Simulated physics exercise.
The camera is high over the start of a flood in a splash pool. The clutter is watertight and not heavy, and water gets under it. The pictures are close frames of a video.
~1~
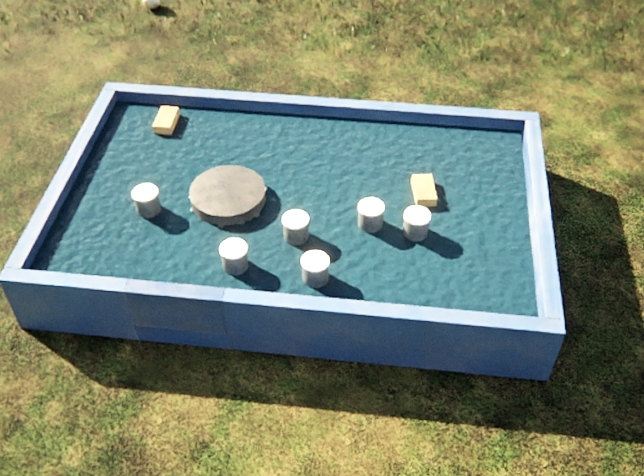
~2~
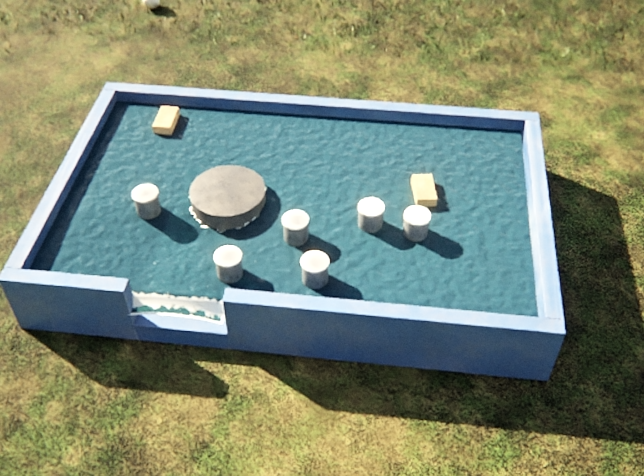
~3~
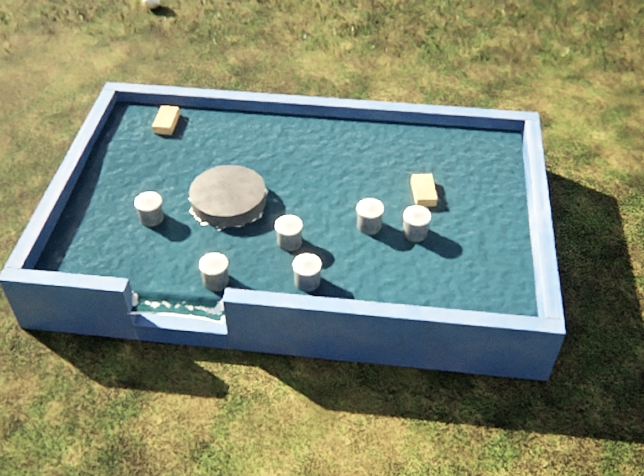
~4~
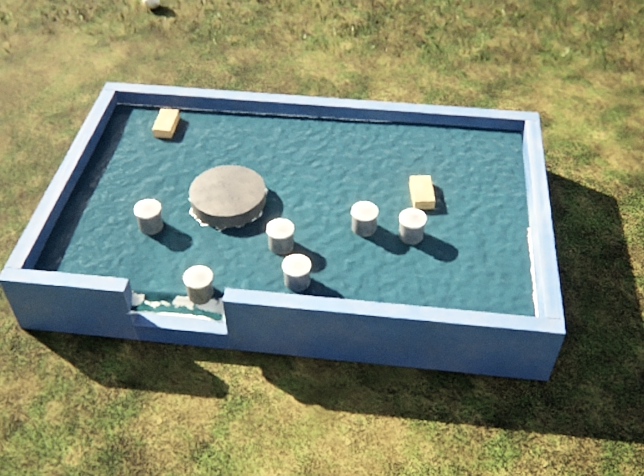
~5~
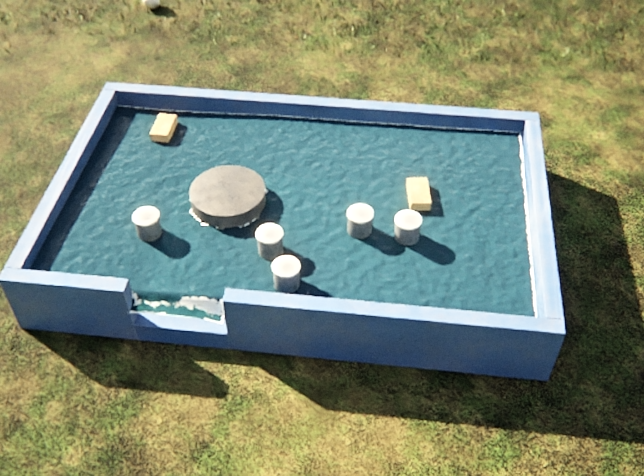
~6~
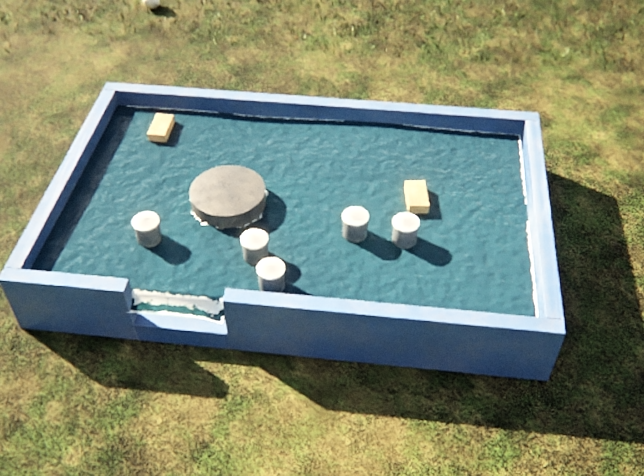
White pails drift slowly left across the blue pool, and one leaves through a gap.
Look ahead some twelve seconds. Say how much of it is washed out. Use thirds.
Share: Between one and two thirds.
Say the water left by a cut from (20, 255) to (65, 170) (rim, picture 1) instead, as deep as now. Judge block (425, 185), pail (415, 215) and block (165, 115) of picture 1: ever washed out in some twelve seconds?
One after the other: Stays, left behind, out.
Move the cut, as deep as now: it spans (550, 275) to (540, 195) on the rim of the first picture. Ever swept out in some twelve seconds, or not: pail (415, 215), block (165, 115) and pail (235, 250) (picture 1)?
In turn: Yes, kept in, kept in.
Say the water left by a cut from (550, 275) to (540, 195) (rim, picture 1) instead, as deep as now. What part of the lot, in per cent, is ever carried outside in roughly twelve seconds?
About 40 per cent.
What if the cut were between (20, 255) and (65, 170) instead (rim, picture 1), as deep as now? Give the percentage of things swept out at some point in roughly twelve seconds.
Close to 40 %.
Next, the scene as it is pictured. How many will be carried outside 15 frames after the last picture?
That makes 4.
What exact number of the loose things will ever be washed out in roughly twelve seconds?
That makes 4.
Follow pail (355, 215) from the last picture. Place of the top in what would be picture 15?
At about (326, 230).
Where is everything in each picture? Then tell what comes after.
The first picture shows a pail at (296, 219), afloat; a pail at (315, 261), afloat; 0 of 8 have shifted.
The second picture shows a pail at (296, 219), afloat; a pail at (315, 261) floats; 1 of 8 have shifted.
The third picture shows a pail at (289, 225) floats, close to its start; a pail at (307, 264), afloat, close to its start; 4 of 8 have shifted.
The fourth picture shows a pail at (280, 228) floats, close to its start; a pail at (297, 265) floats, close to its start; 5 of 8 have shifted.
The fifth picture shows a pail at (270, 233), afloat, close to its start; a pail at (286, 266), afloat, close to its start; 8 of 8 have shifted.
The sixth picture shows a pail at (254, 239), afloat, a stride from its start; a pail at (271, 268), afloat, a stride from its start; 8 of 8 have shifted.
A moment on, 1 of 8 are out; 7 afloat.
Next, 4 of 8 are out; 4 afloat.
Later, 4 of 8 are out; 4 afloat.
In the end, 4 of 8 are out; 4 afloat.
